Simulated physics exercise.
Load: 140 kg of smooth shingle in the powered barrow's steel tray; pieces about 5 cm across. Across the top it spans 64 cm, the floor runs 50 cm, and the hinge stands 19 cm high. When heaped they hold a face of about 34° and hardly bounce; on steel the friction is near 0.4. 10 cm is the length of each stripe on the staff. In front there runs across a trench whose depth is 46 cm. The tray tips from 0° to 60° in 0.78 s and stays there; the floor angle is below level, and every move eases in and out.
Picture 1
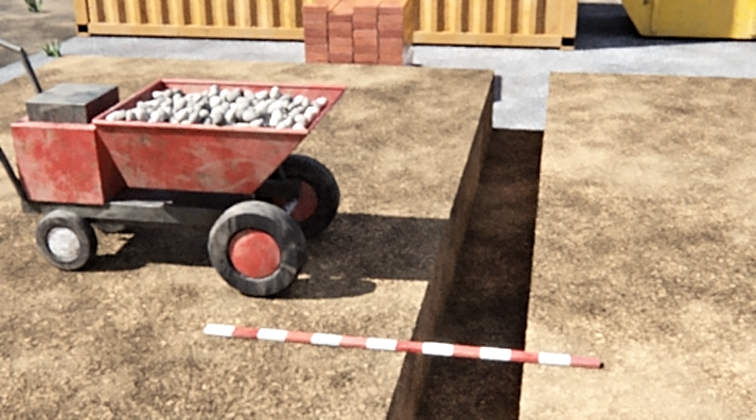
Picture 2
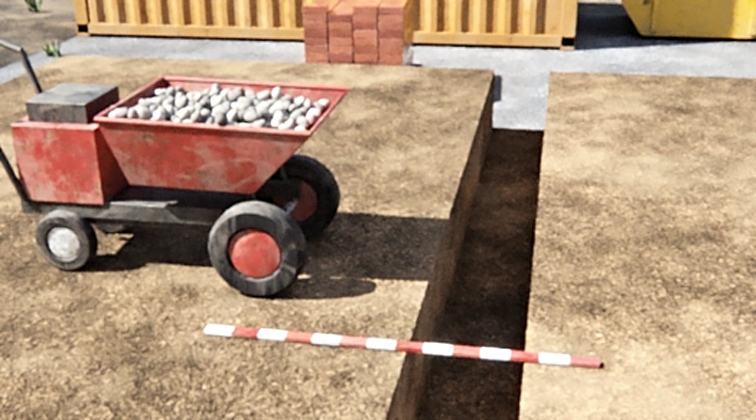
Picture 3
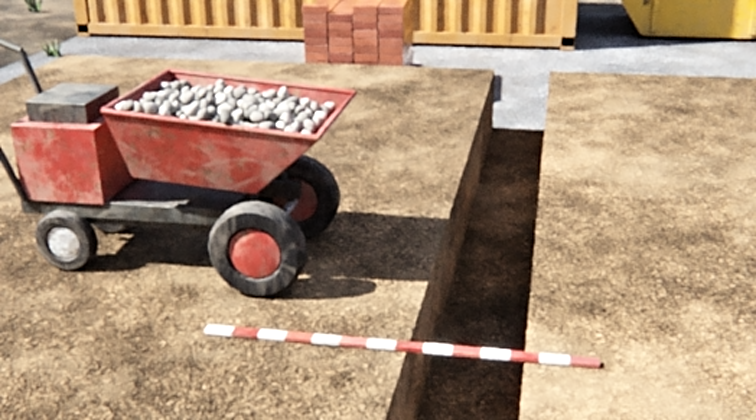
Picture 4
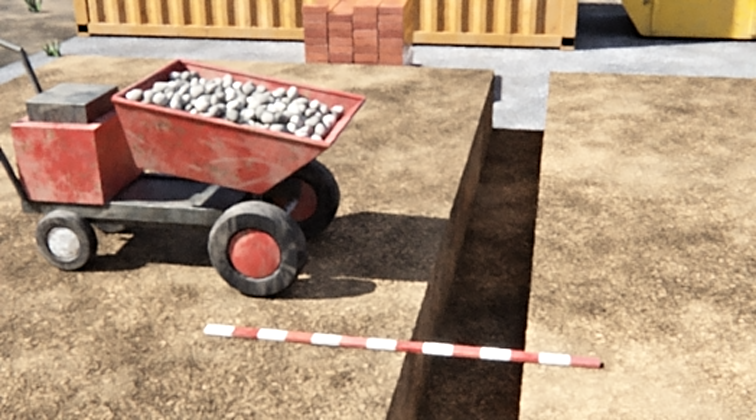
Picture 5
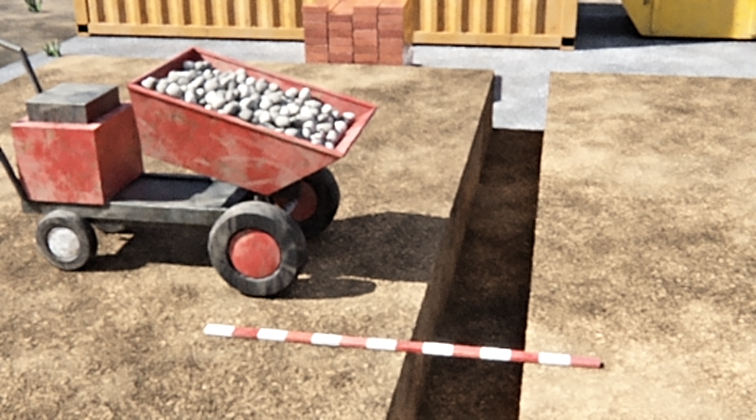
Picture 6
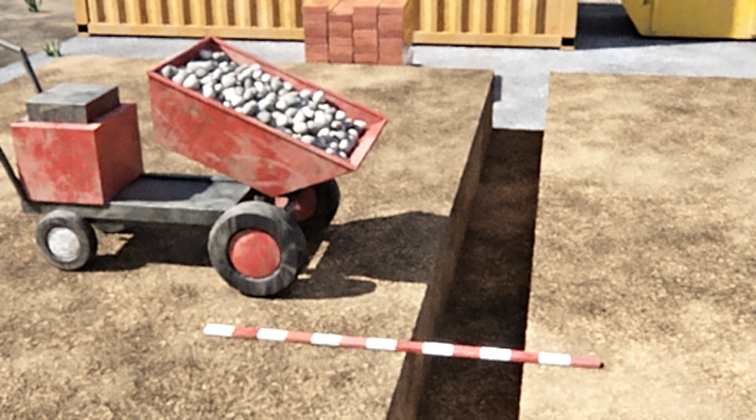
A red dumper loaded with grey stones stood still beside a narrow trench, a red-and-white pole lying across it, while its tray slowly tilted, the left end rising and the front lip leaning down toward the right.
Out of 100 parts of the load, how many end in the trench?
Some 99 out of 100.
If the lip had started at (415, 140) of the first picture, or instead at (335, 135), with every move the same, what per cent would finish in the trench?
Roughly 35 per cent, then 95 per cent.
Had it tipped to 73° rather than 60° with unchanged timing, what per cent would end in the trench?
In that case some 100 per cent.
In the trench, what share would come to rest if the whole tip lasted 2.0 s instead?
Then about 100 per cent.
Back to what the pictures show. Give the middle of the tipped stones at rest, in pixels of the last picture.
I'd put it close to (480, 359).
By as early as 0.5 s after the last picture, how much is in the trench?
By that point it's something like 20 in a hundred.
Then, 0.2 s after the last picture the floor is at 50°, 100 % in the tray; the foremost stones are at (389, 191).
Then, 0.5 s after the last picture the floor is at 60°, 76 % in the tray, 4 % short of the trench, 20 % in the trench; the foremost stones are at (484, 307).
Then, 0.9 s after the last picture the floor is at 60°, 33 % in the tray, 3 % short of the trench, 63 % in the trench; the foremost stones are at (546, 292).
Then, 2.9 s after the last picture the floor is at 60°, 0 % in the tray, 99 % in the trench; the foremost stones are at (565, 325).
